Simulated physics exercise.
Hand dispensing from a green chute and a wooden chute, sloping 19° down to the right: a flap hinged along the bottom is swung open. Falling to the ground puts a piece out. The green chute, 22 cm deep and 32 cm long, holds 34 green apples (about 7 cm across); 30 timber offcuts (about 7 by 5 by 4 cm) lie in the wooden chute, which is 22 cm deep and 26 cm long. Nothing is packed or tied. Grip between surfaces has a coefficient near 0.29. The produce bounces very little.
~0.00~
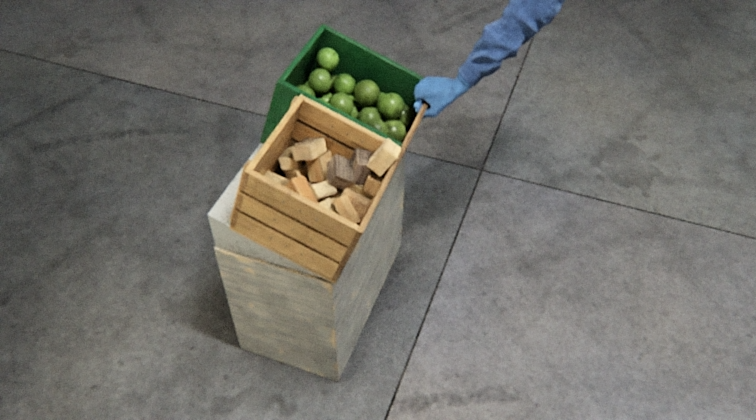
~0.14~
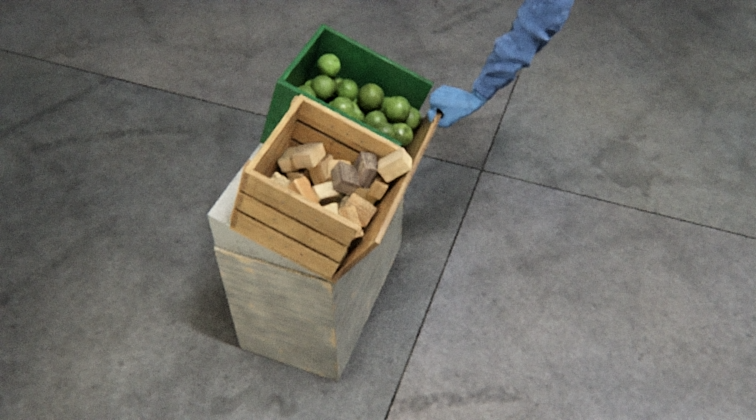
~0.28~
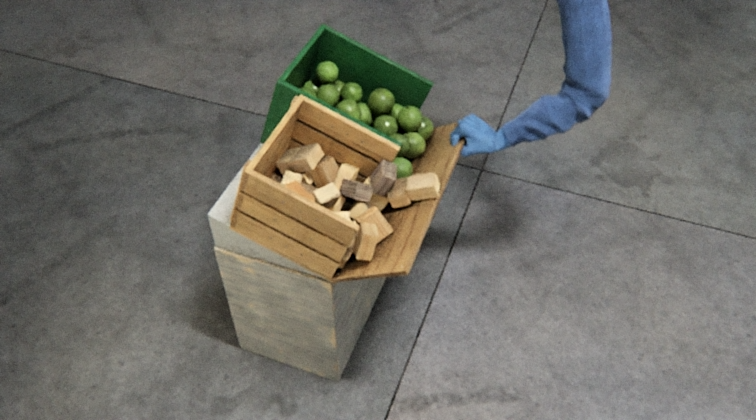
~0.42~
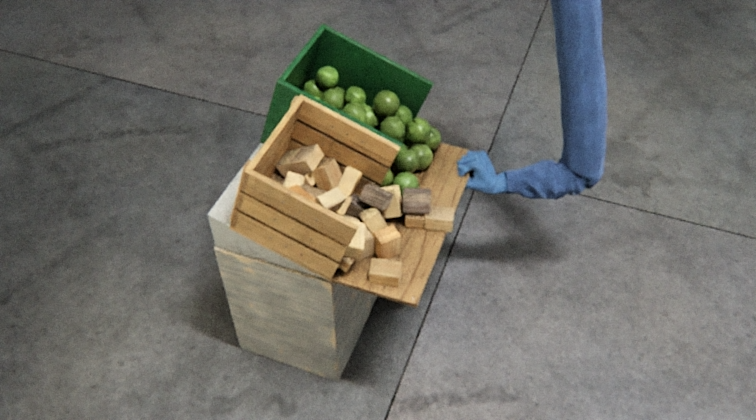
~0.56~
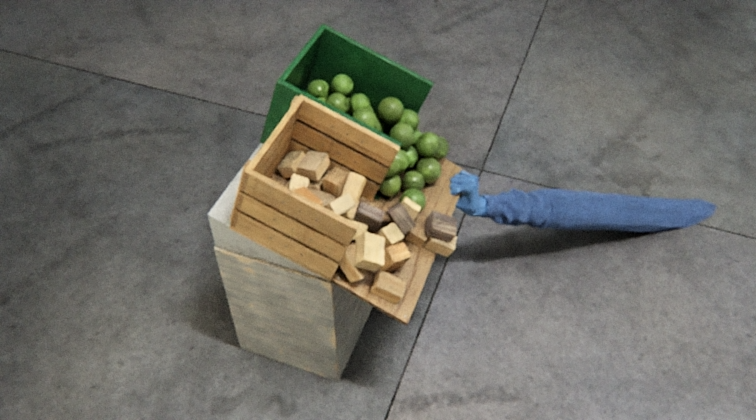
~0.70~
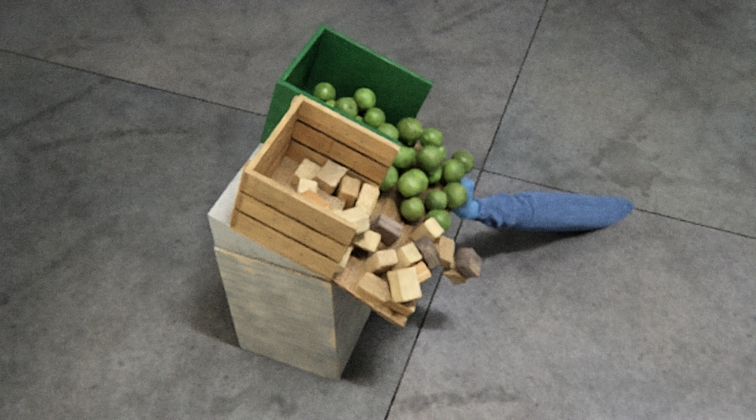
At first, a blue-gloved hand holds a wooden flap shut across two tilted boxes, a green one of green apples and a wooden one of wood blocks. The hand swings the flap open and downward, and apples and blocks slide out rightward over it, crowding its outer edge.
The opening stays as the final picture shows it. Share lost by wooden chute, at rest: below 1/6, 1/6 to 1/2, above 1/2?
Out goes a share above half.
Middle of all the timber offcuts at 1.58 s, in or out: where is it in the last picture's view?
Centre: Around (493, 390) px.
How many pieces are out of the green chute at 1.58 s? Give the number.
Green chute - close to 35.
After 0.92 s, green chute 26 in, 8 out and wooden chute 21 in, 9 out.
After 1.20 s, green chute 11 in, 23 out and wooden chute 13 in, 17 out.
After 1.58 s, green chute 0 in, 34 out and wooden chute 4 in, 26 out.
Final count (at 2.08 s), green chute 0 in, 34 out and wooden chute 0 in, 30 out. Asked share, 30 of 30, 100 per cent.
